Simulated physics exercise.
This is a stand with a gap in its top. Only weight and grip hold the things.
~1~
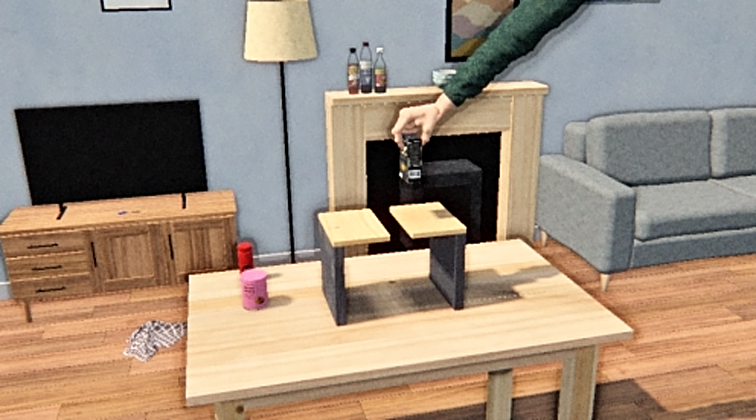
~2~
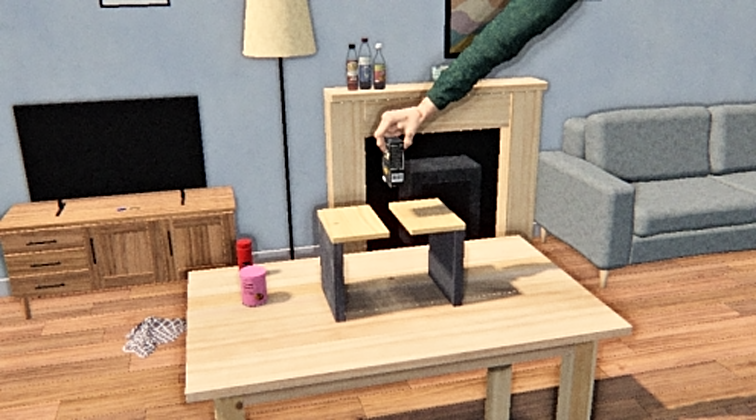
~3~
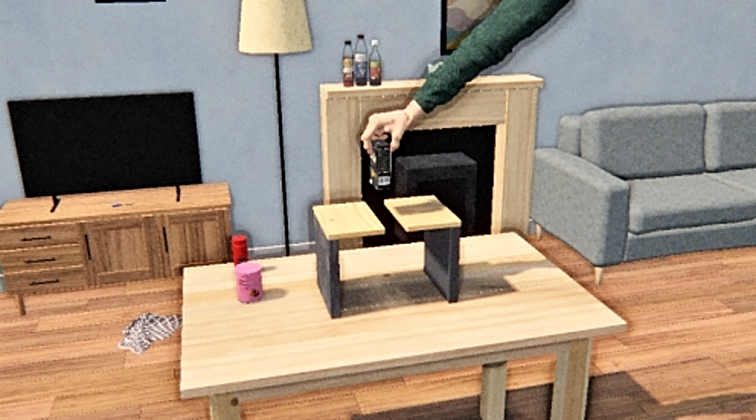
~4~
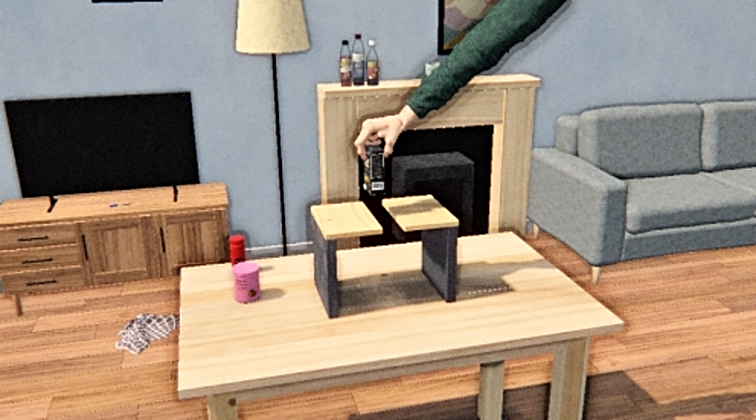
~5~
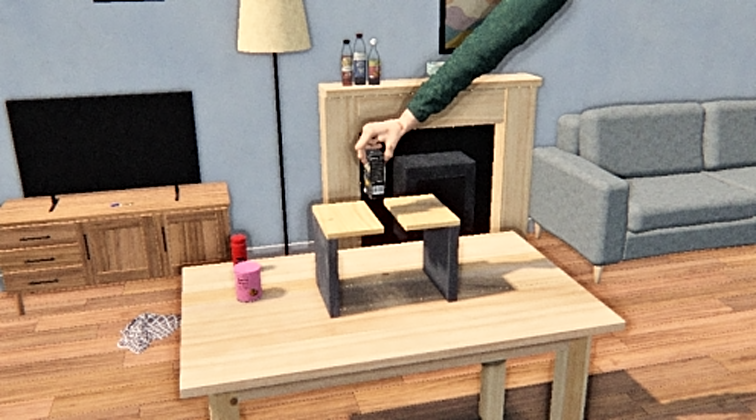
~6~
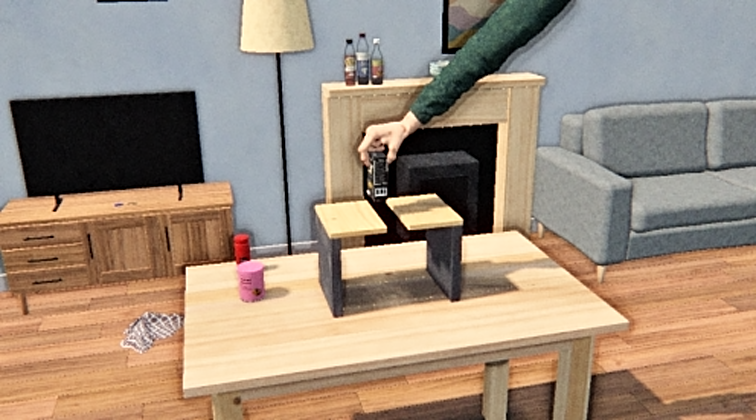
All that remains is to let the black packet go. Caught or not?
Here the packet is caught.
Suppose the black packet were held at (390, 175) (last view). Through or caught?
Then it reaches the table.
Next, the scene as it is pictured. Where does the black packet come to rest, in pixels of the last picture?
At about (402, 204).
Then, 0.20 s past the last view, black packet displaced a little near (377, 192).
Then, 0.40 s past the last view, black packet rocked 25° from its first pose near (386, 194).
Then, 0.50 s past the last view, black packet rocked 70° from its first pose near (398, 203).
Finally, down or leaning hard on the stand or table, black packet; the other 2 still in place. Final places as the last picture's camera would see them, black packet near (402, 204). The packet lodges.
